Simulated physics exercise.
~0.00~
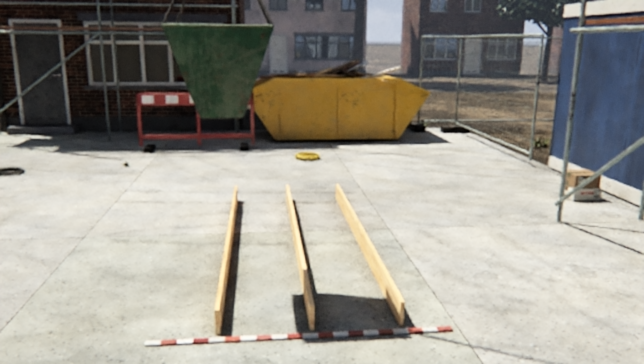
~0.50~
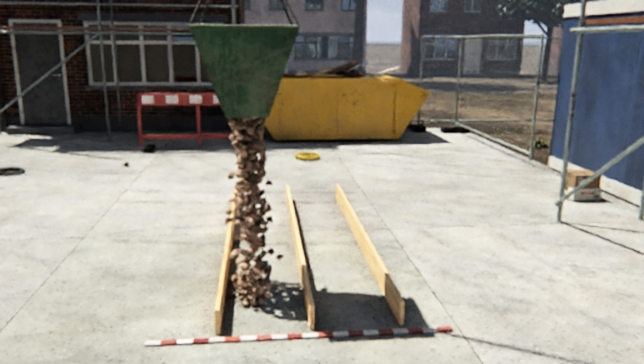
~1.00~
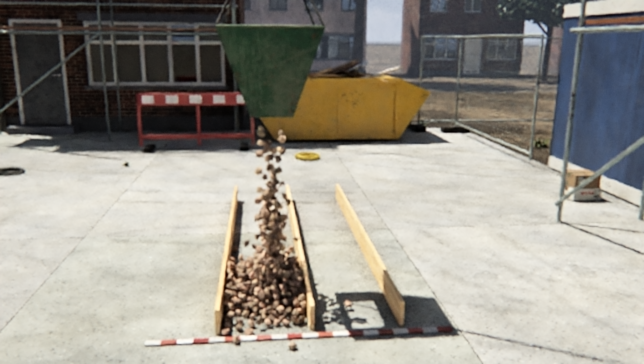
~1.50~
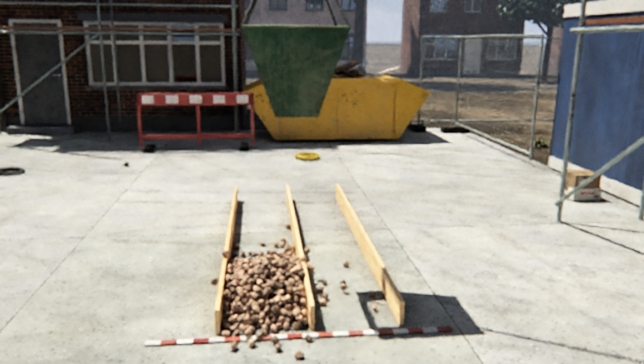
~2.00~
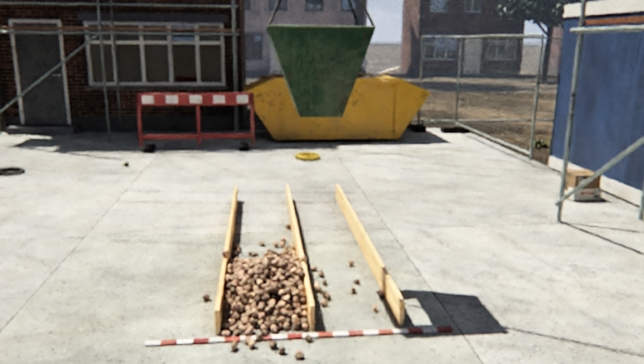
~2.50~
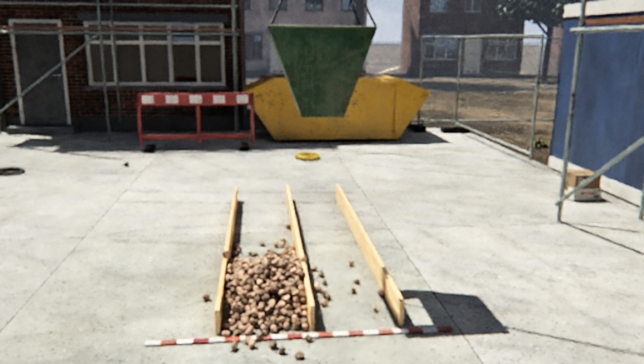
A concrete yard in front of brick buildings is seen from a fixed, slightly raised viewpoint, with a yellow skip, a red and white barrier and metal fencing behind. Three wooden boards stand on the ground, forming two bays behind a red and white striped strip, while a green hopper hangs above at the back. The hopper moves right and pours brownish stones into the left bay. The stream thins and stops as the hopper empties, and it travels on before halting before the skip. Nearly all the stones lie heaped in the left bay, with a few scattered in the right bay and beyond the strip.
